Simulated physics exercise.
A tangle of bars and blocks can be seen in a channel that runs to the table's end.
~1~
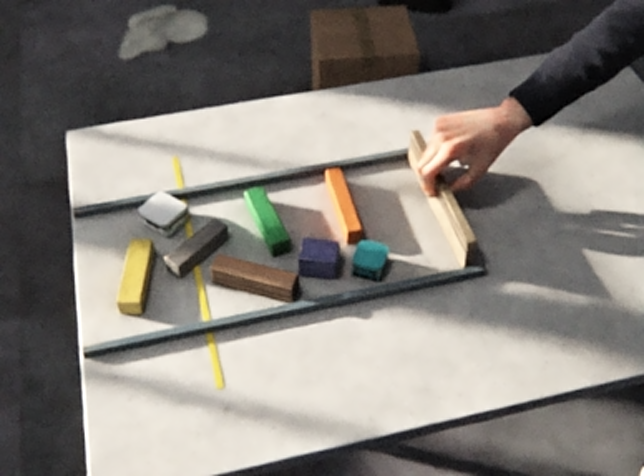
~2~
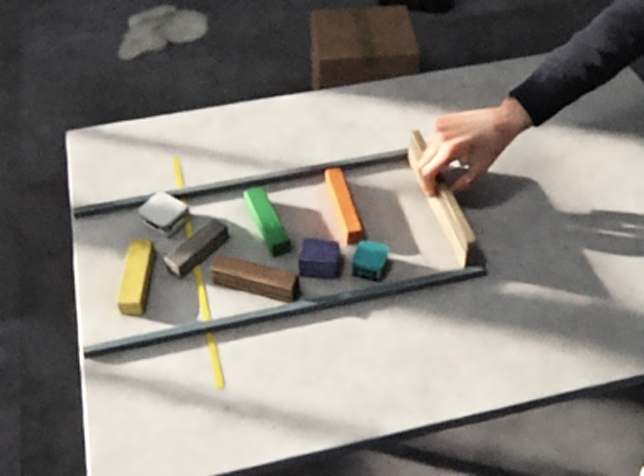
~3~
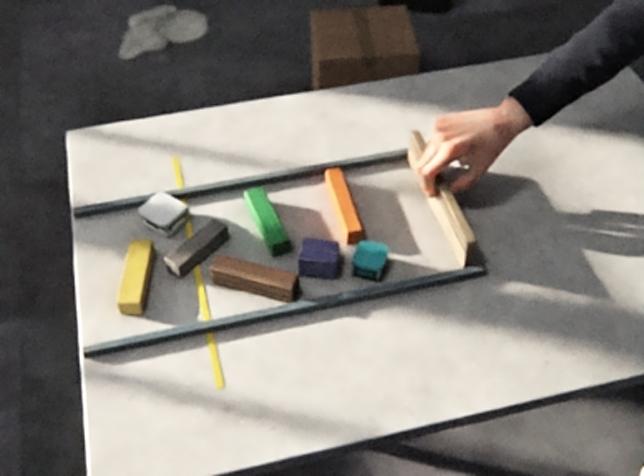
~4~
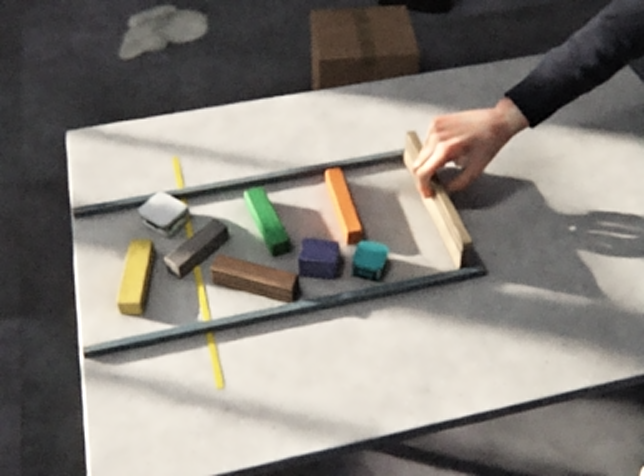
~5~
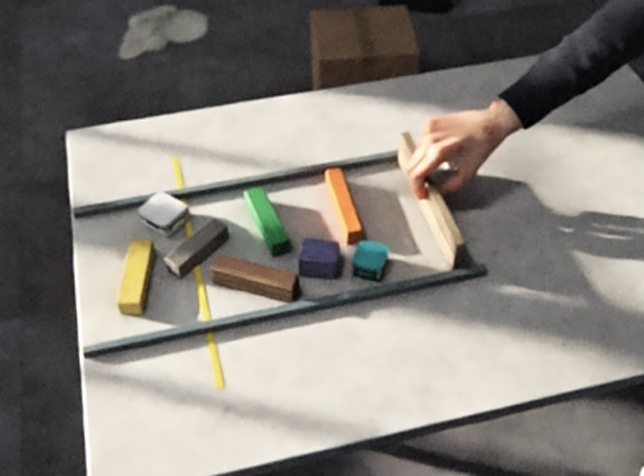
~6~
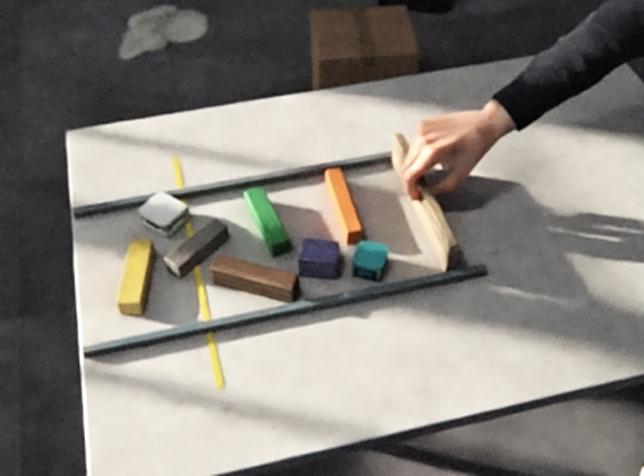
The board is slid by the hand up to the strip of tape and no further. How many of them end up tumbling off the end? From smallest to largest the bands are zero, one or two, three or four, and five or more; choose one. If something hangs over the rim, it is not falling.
The right band is zero.
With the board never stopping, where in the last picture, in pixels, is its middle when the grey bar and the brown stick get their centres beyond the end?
(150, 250) and then (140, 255), give or take.
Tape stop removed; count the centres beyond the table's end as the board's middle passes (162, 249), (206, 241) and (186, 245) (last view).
Going through the three places, I get 1, 0 and 0.
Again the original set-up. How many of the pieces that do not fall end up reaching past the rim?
1 overhanging.
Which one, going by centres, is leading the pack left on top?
Yellow bar.
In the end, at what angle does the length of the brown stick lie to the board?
Near 35 degrees.
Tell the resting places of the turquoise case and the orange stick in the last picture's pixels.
Around (189, 308) and around (183, 235).
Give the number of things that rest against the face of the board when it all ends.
2 end up touching it.
Soon after, none off yet; yellow bar at rest near (137, 276); white case at rest near (164, 216); grey bar at rest near (198, 249).
In the end, the number that fall off is zero.
